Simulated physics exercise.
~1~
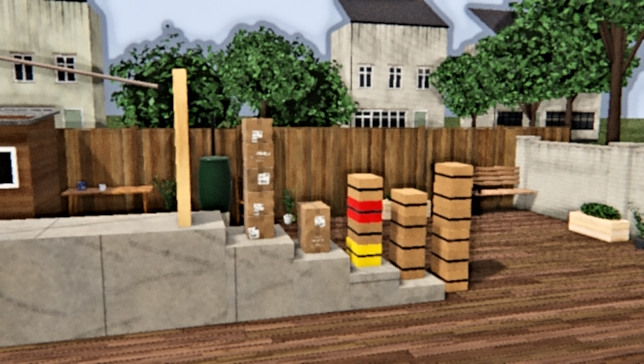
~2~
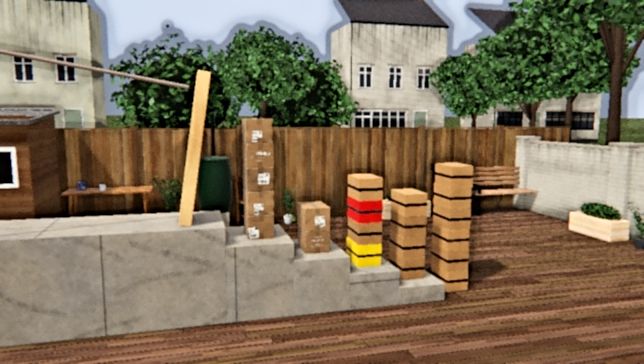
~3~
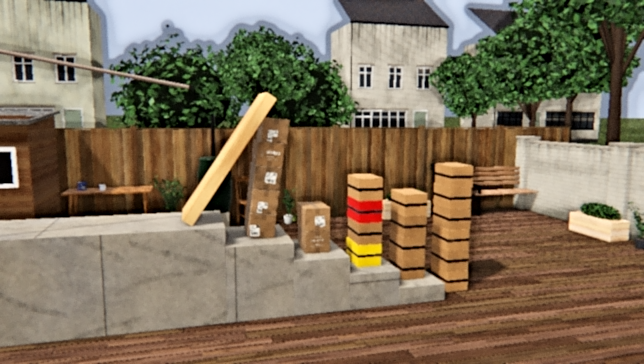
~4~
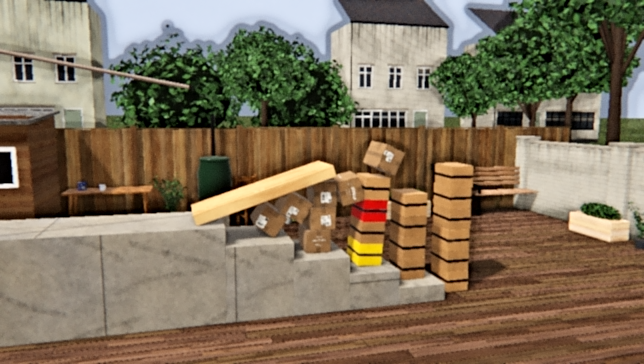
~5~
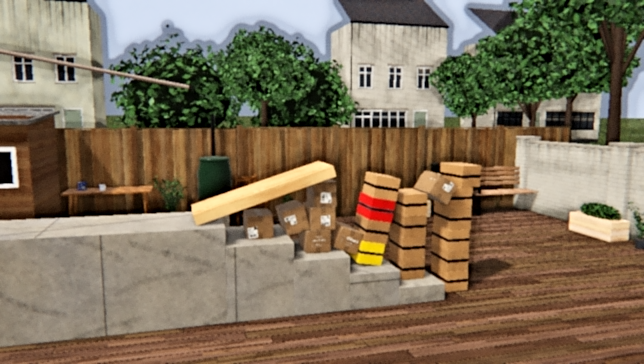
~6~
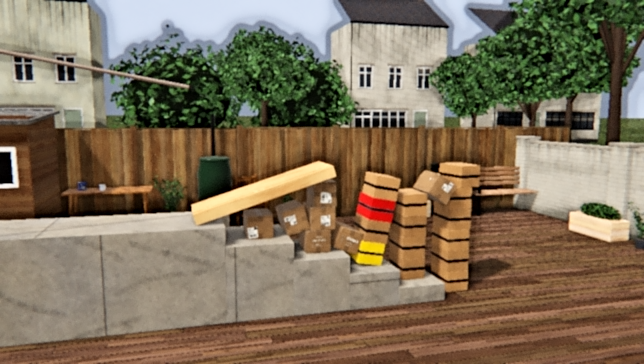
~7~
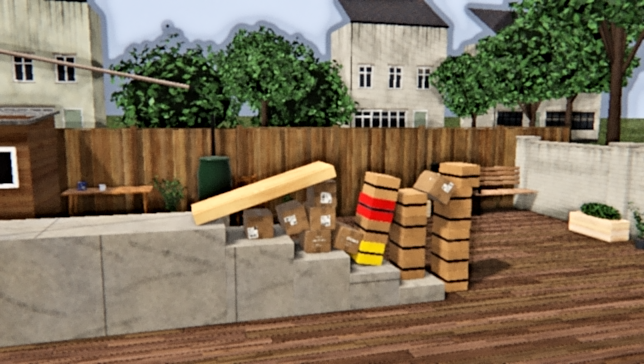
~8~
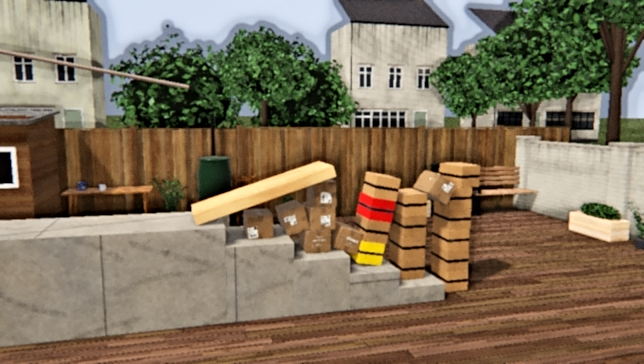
At the start, a wooden board stands upright on a stone ledge beside descending steps that hold stacks of taped cartons, one with red and yellow bands. A pole from the left pushes the board near its top, then stops as the board tips right. The board leans into the tall first stack, which buckles, and its cartons tumble over the steps while one flies above the banded stack. The banded stack tilts right against its neighbour. At the end, the board rests slanted on the heaped cartons, one box is lodged by the last stack, and the farther stacks still stand.
